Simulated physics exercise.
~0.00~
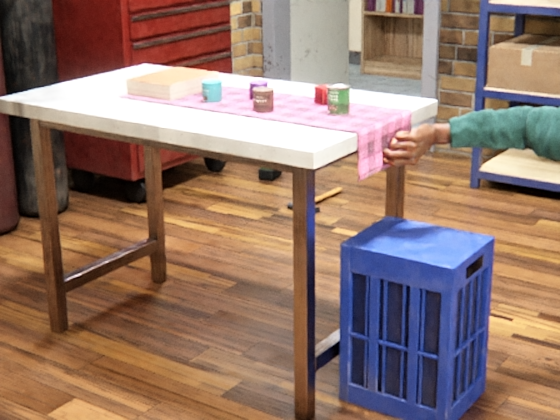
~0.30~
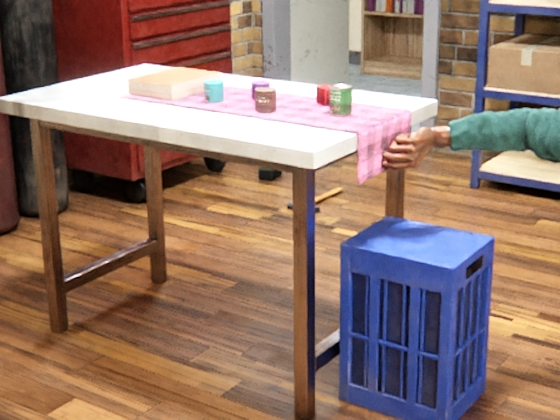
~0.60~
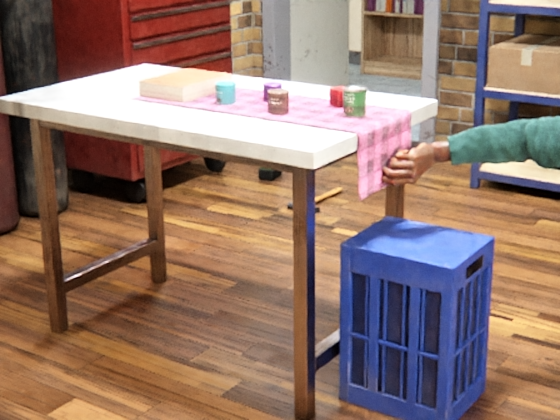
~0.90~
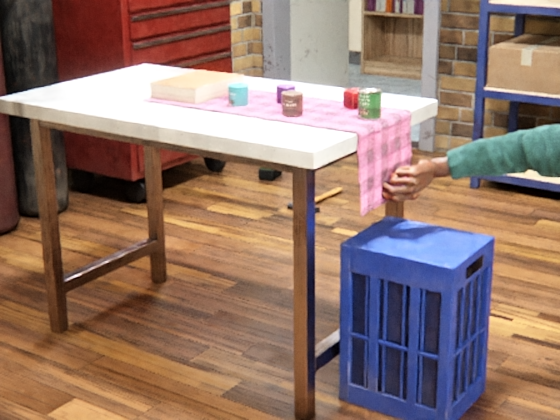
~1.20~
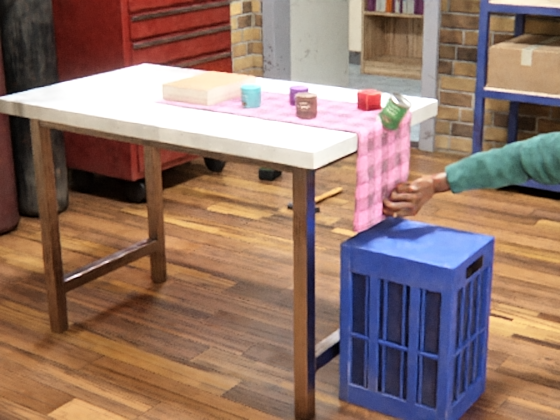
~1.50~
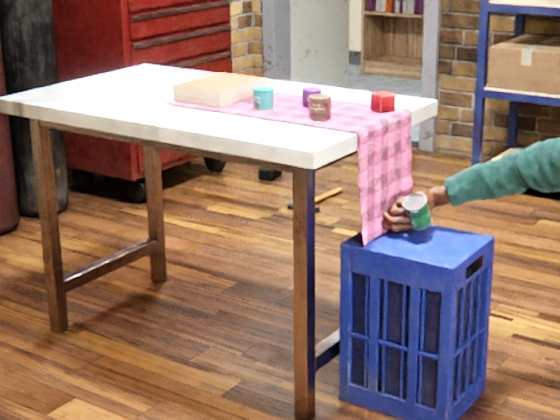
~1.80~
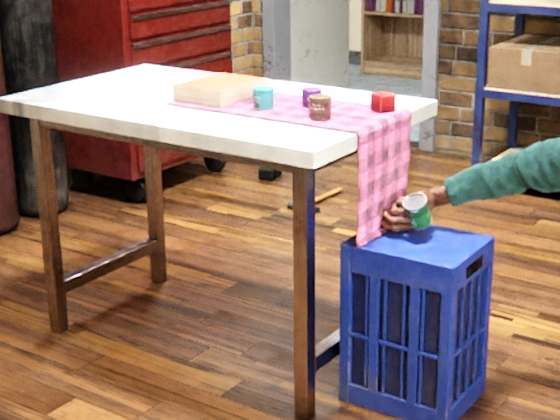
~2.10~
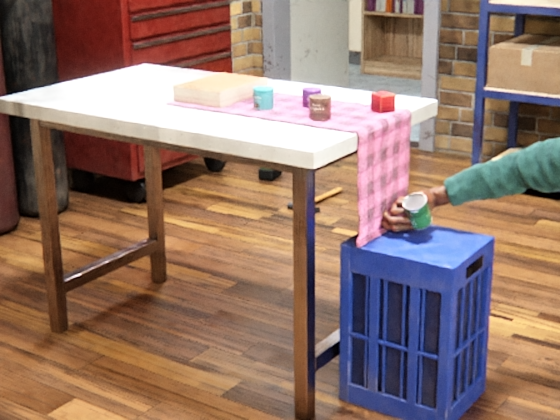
In a workshop with a wooden floor, seen from a still, slightly raised view, a white-topped table stands before a red tool cabinet, with a blue crate below its right end. A pink checked runner on the table holds small pots, a green can and a red cube, with a flat box at its far end. A hand in a green sleeve slowly draws the hanging end down, and the items slide right. The green can tips over the edge and drops to the hand just above the crate. The hem stops at the crate, while the red cube and the other pots stay on top.
